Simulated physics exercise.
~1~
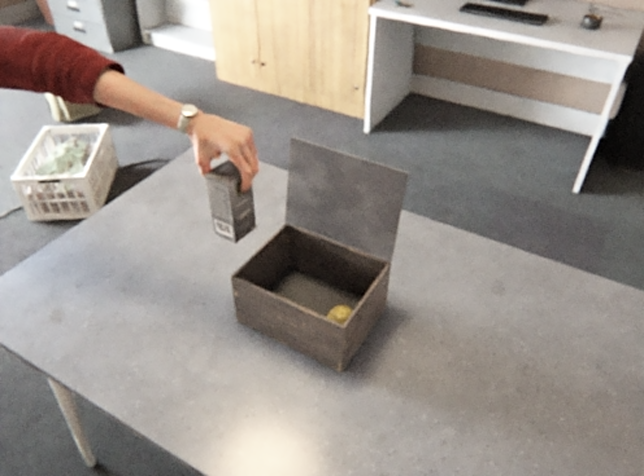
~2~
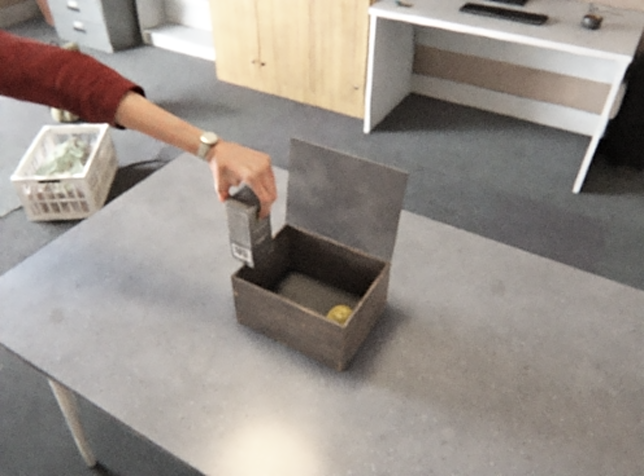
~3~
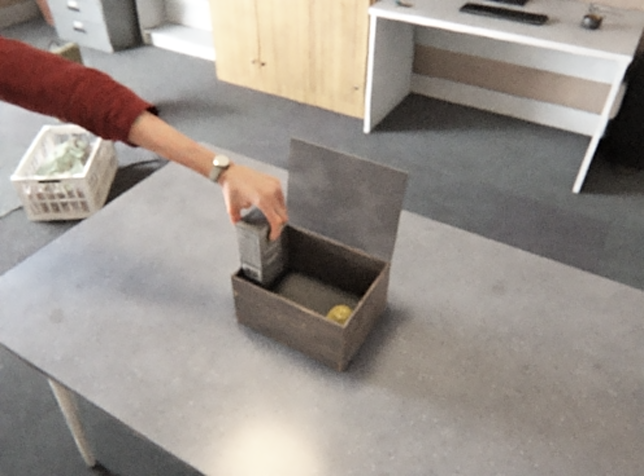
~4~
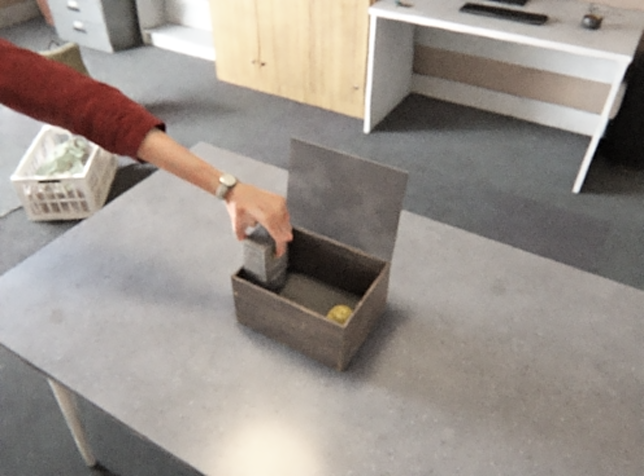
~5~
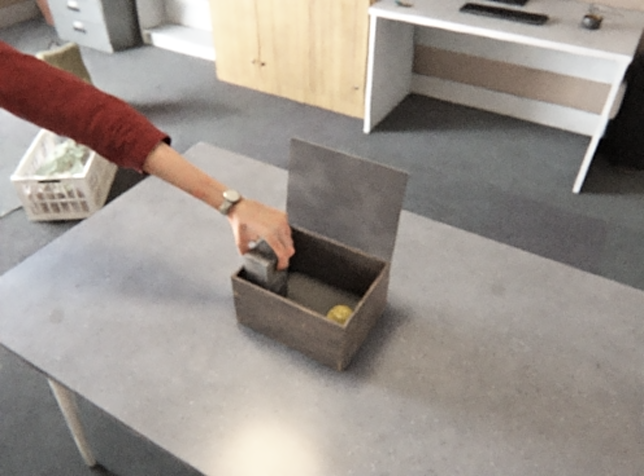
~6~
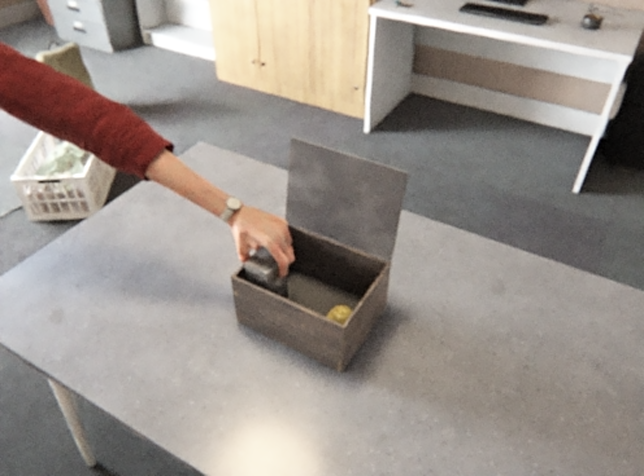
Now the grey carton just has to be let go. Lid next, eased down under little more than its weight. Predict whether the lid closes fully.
Prediction: It does not close fully.
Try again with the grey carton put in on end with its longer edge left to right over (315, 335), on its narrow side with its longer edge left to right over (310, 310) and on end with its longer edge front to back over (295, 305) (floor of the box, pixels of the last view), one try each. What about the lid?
In the first case it shuts; in the second case it shuts; in the third case it stays open.
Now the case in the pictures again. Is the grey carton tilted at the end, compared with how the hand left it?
Looking at the last picture, the grey carton is left as set.
Then, 1.20 s past the last view, lid starting down.
Then, 1.70 s past the last view, lid 50° above the rim.
Then, 2.00 s past the last view, lid 21° above the rim.
Finally, lid 9° above the rim; both still in place. Final places as the last picture's camera would see them, grey carton near (268, 284).
